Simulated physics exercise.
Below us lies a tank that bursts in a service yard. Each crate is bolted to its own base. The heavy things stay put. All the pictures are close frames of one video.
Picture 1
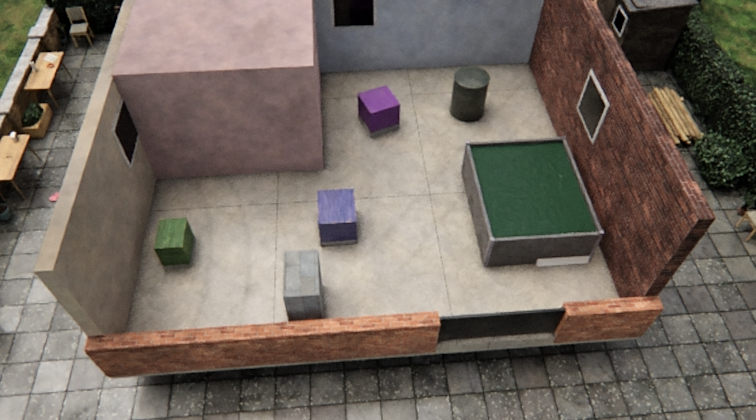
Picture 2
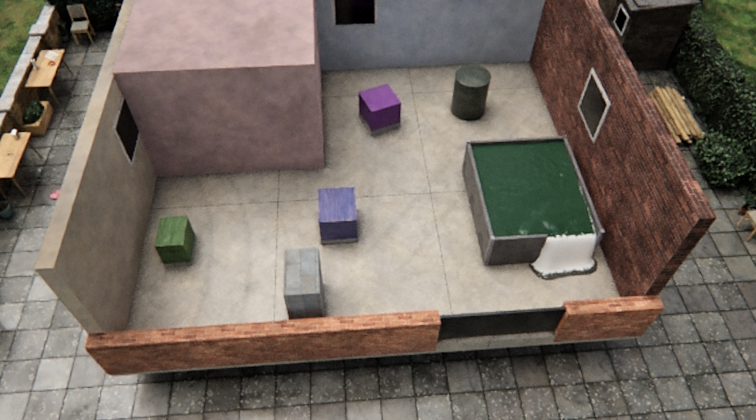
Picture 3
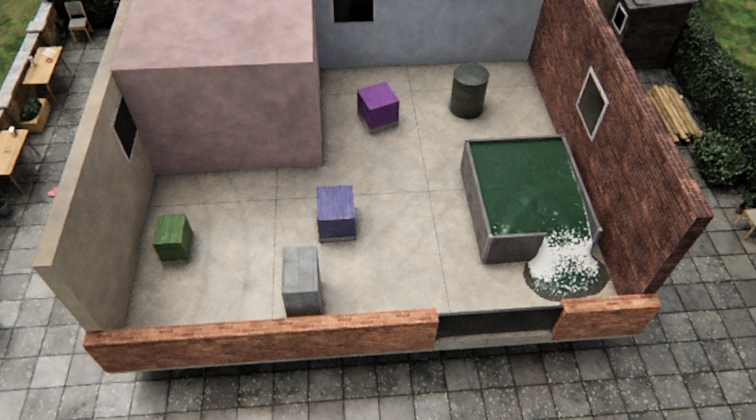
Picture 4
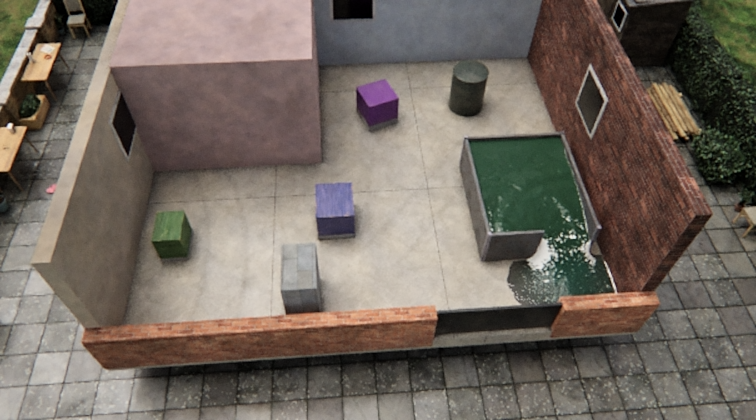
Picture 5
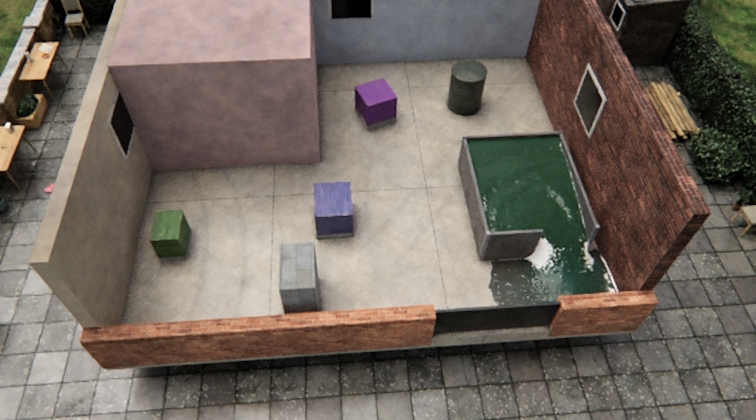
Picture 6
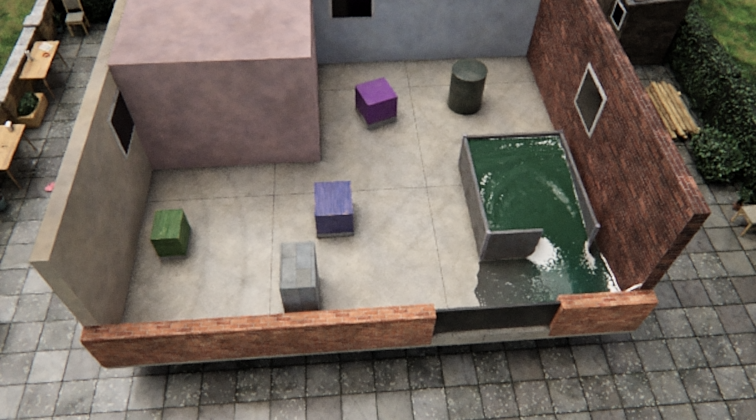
The footage shows an open tank of still green water in a walled yard with scattered blocks; white water then bursts from its front right corner, splashes onto the pale floor and spreads along the brick wall.
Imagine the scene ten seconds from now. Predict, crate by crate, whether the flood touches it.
My prediction: The blue crate is touched; the green crate is touched; the purple crate remains untouched.
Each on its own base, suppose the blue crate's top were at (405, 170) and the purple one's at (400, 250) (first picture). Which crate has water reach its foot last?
Answer: The green crate.
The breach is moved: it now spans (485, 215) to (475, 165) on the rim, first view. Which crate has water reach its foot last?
It's the one in green.
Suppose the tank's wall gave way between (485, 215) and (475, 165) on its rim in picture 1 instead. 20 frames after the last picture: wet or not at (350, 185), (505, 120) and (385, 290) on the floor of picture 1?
Sodden, then spared, then sodden.
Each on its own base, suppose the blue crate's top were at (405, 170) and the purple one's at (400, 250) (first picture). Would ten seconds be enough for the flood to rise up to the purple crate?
Within ten seconds the purple crate is overtopped.
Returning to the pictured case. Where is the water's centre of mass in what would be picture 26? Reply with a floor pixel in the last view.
About (483, 235).
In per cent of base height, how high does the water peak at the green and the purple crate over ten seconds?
In turn 180 and 70 per cent.
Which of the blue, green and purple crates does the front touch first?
I reckon it's the one in blue.
A moment on, water covers 10 % of the floor; the blue crate not reached, the green crate not reached, the purple crate not reached.
Next, water covers 20 % of the floor; the blue crate not reached, the green crate not reached, the purple crate not reached.
Then, water covers 50 % of the floor; the blue crate water round its plinth, the green crate water round its plinth, the purple crate not reached.
Later, water covers 80 % of the floor; the blue crate water round its plinth, the green crate water round its plinth, the purple crate water round its plinth.
In the end, water covers 100 % of the floor; the blue crate was topped, the green crate was topped, the purple crate stayed above the water.
